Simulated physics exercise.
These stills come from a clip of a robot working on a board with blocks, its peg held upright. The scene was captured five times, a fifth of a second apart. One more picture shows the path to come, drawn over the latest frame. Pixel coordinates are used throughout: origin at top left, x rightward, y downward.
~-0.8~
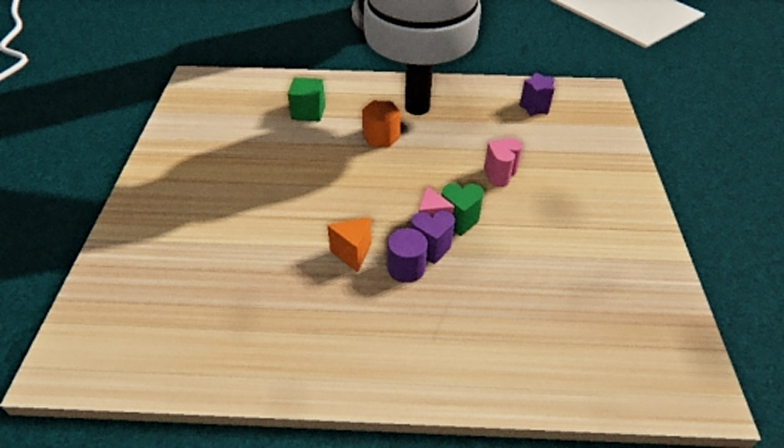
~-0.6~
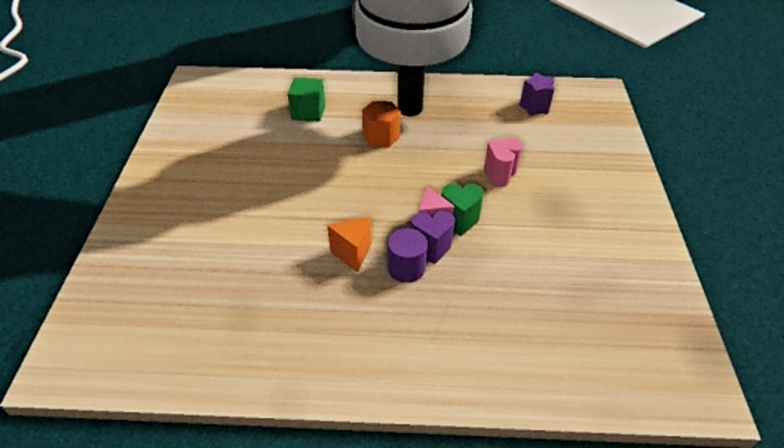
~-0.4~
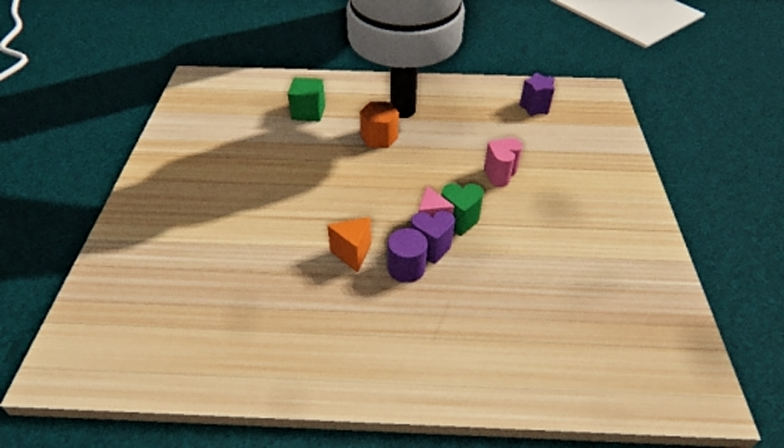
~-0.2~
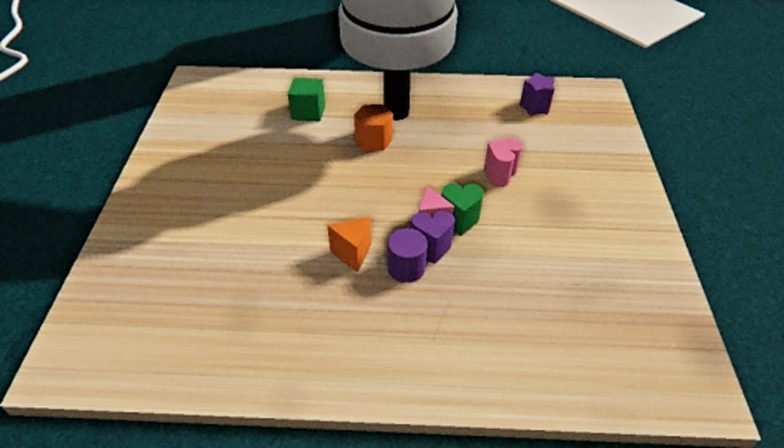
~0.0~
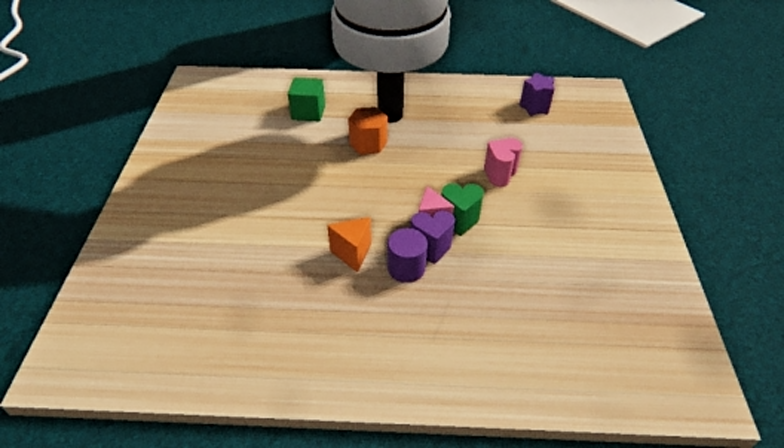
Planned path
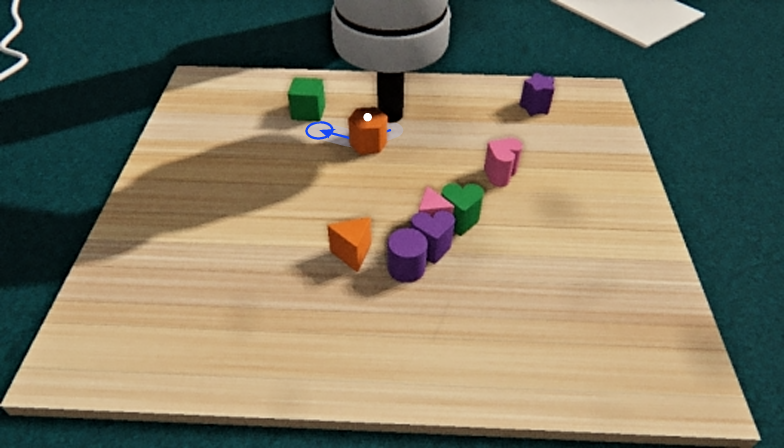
At first, a robot's dark peg stands just right of an orange hexagonal block near the back of a wooden board scattered with colourful blocks. The peg moves left to the hexagon, then nudges it a short way left and slightly toward the viewer, while the other blocks stay still.
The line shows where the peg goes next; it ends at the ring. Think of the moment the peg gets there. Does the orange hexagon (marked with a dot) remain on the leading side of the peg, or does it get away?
Beside or behind, I predict.
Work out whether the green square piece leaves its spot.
That block stays.
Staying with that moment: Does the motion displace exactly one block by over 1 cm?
Yes, that is what happens.
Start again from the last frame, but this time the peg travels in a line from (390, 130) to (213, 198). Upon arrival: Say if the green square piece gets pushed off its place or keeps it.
If the peg follows that path, the green square piece stays in its place.
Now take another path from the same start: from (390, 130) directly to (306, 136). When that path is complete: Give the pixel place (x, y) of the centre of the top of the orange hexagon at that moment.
In the picture, it is at (337, 128).
The drawn path runs from (390, 130) via (368, 138) and (343, 136), ending at (319, 130); the dot is on the orange hexagon.
What follows on the original path. Halfway along, peg at (353, 124); orange hexagon at (339, 131), turned 40° anticlockwise.
At the end, peg at (318, 116); green square piece not moved; orange hexagon at (339, 131), turned 40° anticlockwise.
